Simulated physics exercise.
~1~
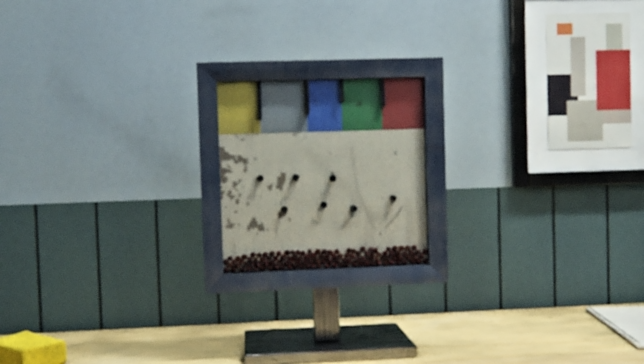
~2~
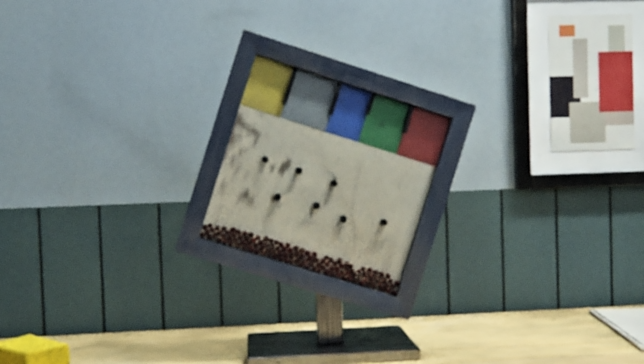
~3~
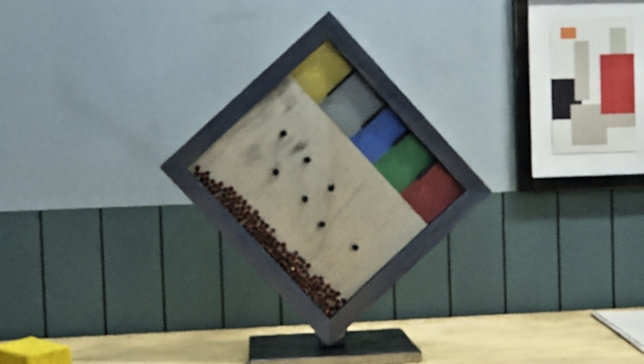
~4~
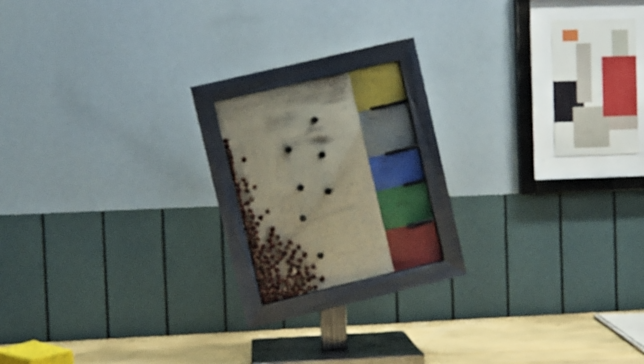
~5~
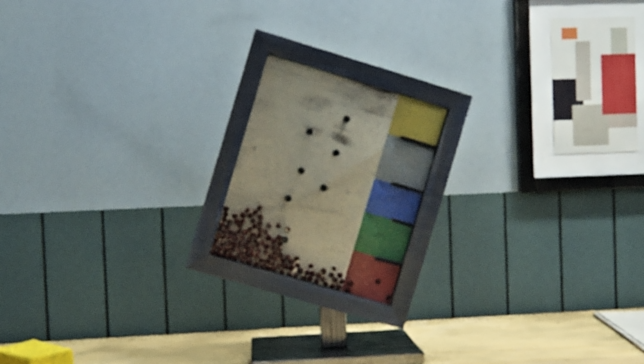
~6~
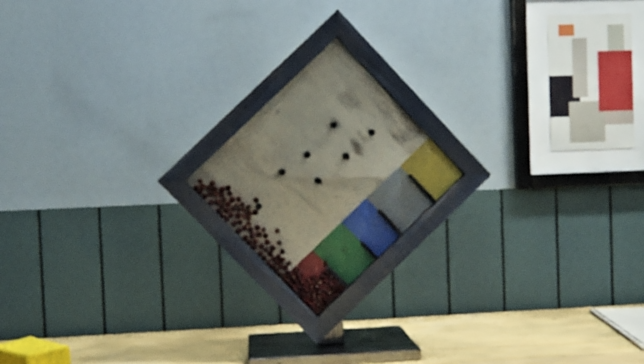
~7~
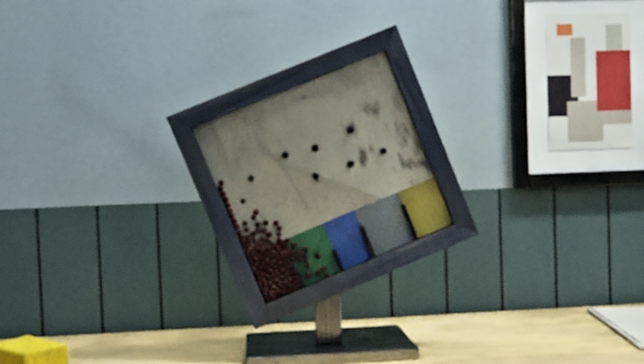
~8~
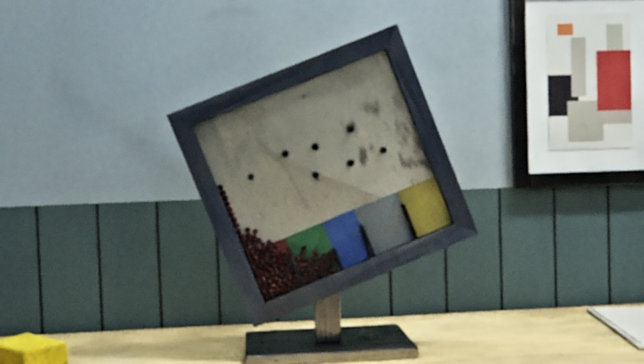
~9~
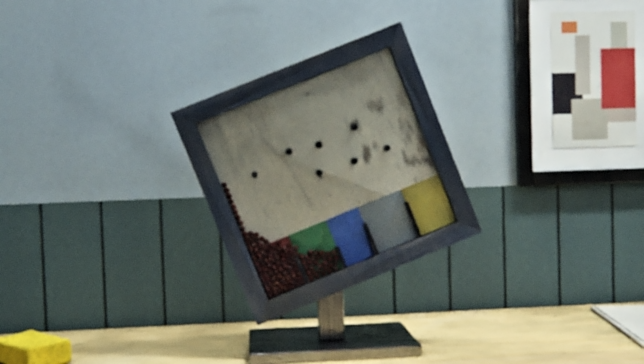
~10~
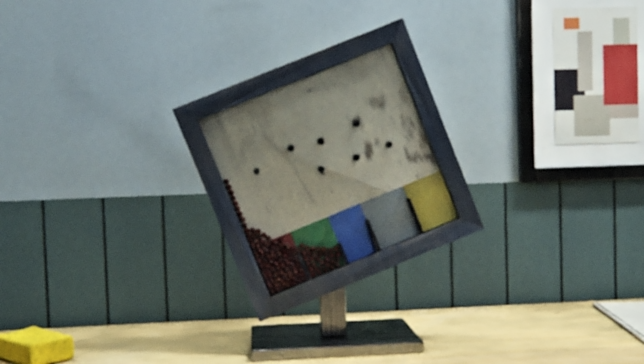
A framed box turns clockwise until its beads settle mostly over the red pocket.
